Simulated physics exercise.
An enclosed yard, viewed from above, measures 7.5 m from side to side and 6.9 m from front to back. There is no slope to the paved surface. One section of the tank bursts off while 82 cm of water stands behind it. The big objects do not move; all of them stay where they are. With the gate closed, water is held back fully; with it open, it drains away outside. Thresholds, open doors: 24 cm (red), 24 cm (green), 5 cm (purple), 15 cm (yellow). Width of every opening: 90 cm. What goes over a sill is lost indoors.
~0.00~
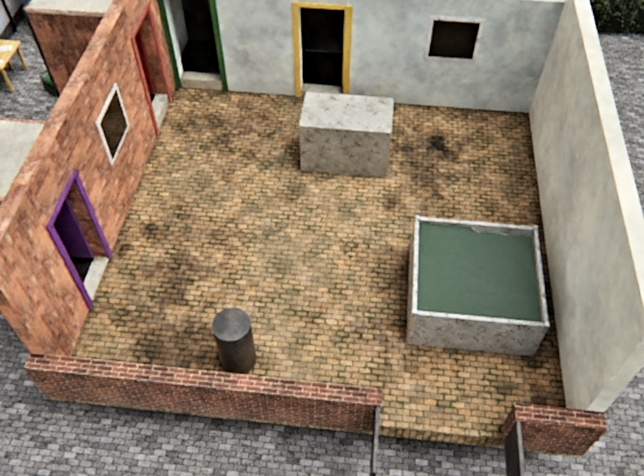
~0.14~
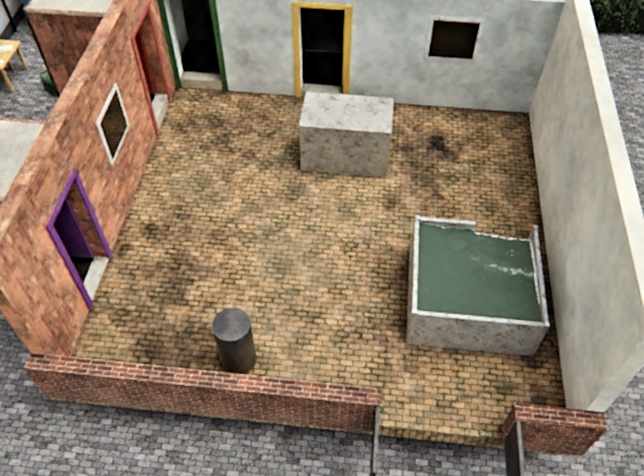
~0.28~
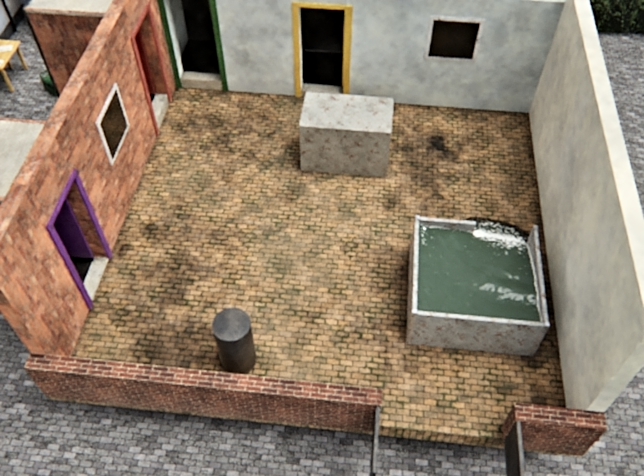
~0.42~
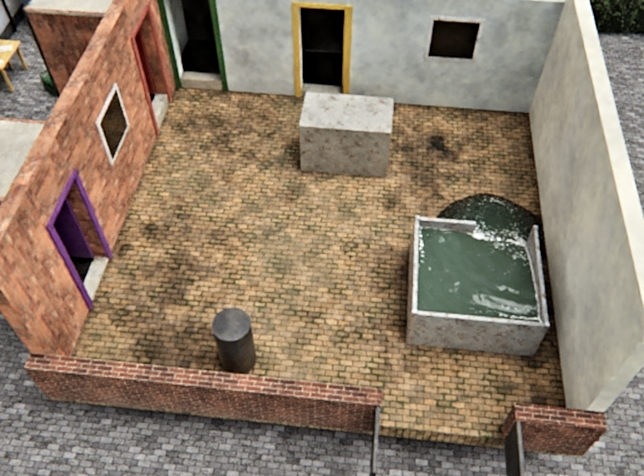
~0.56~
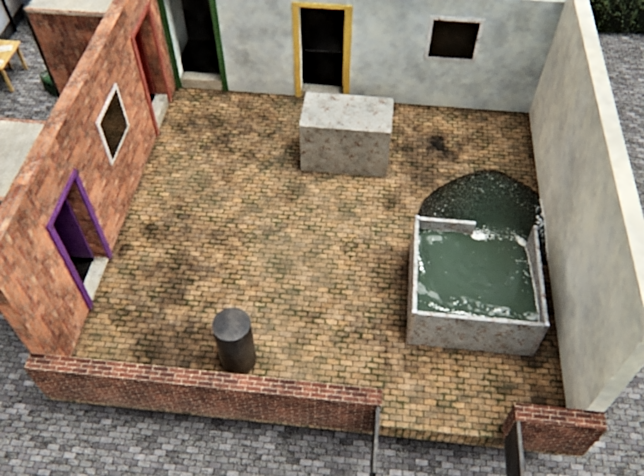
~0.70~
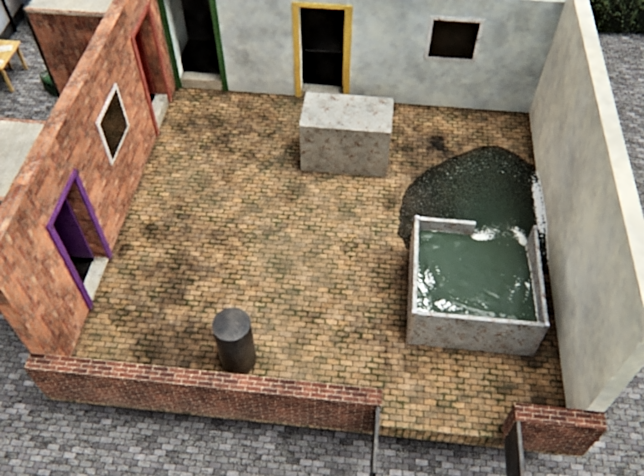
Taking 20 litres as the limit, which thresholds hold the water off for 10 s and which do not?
My prediction: At the red door the limit will hold. At the green door the limit will hold. At the purple door the limit will hold. At the yellow door the limit will hold.
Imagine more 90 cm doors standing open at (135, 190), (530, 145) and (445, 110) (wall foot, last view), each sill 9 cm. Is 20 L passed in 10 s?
Less, more, more.
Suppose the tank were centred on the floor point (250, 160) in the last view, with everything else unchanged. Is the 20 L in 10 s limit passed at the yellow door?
Against the limit, the yellow door gets more than that.
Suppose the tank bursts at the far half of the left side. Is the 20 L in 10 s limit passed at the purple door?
In that case, purple door: More than that.
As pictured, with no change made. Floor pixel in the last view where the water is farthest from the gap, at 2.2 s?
That lands around (333, 100) in the last picture.
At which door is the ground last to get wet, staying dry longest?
Answer: The purple door.
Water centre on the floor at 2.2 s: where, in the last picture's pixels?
(468, 224).
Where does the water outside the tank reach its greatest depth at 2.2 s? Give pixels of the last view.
In the last picture, around (496, 117).
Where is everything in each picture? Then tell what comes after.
In the first frame, still water, 82 cm deep, in the tank at (477, 271).
In the second frame, the front is at a hidden place, 0.6 m from the gap on the tank's far side; 0.3 m2 of floor is under water; 82 cm left at the back of the tank.
In the third frame, the front is at (471, 221), 0.9 m from the gap on the tank's far side; 0.9 m2 of floor is under water; 82 cm left at the back of the tank.
In the fourth frame, water pours out on the tank's far side and has run 1.4 m, to (477, 197); typically 8 cm deep outside, 78 cm at the tank's back.
In the fifth frame, the front is at (497, 174), 2.1 m from the gap on the tank's far side; 3.6 m2 of floor is under water; 70 cm left at the back of the tank.
In the sixth frame, the front is at (499, 150), 2.8 m from the gap on the tank's far side; 5.3 m2 of floor is under water; 70 cm left at the back of the tank.
After 1.4 s water covers 20 % of the floor and is deepest (50 cm) near (522, 114); red door not reached, green door not reached, purple door not reached, yellow door not reached.
After 2.2 s water covers 25 % of the floor and is deepest (45 cm) near (496, 117); red door not reached, green door not reached, purple door not reached, yellow door not reached.
After 3.5 s water covers 35 % of the floor and is deepest (28 cm) near (496, 117); red door not reached, green door not reached, purple door not reached, yellow door 11 cm at the sill, 0 L in.
After 6.0 s water covers 55 % of the floor and is deepest (23 cm) near (182, 94); red door 18 cm at the sill, 1 L in, green door 18 cm at the sill, 1 L in, purple door 2 cm at the sill, 0 L in, yellow door 12 cm at the sill, 0 L in.
After 10.0 s water covers 90 % of the floor and is deepest (13 cm) near (68, 366); red door 11 cm at the sill, 1 L in, green door 12 cm at the sill, 2 L in, purple door 4 cm at the sill, 0 L in, yellow door 7 cm at the sill, 0 L in.
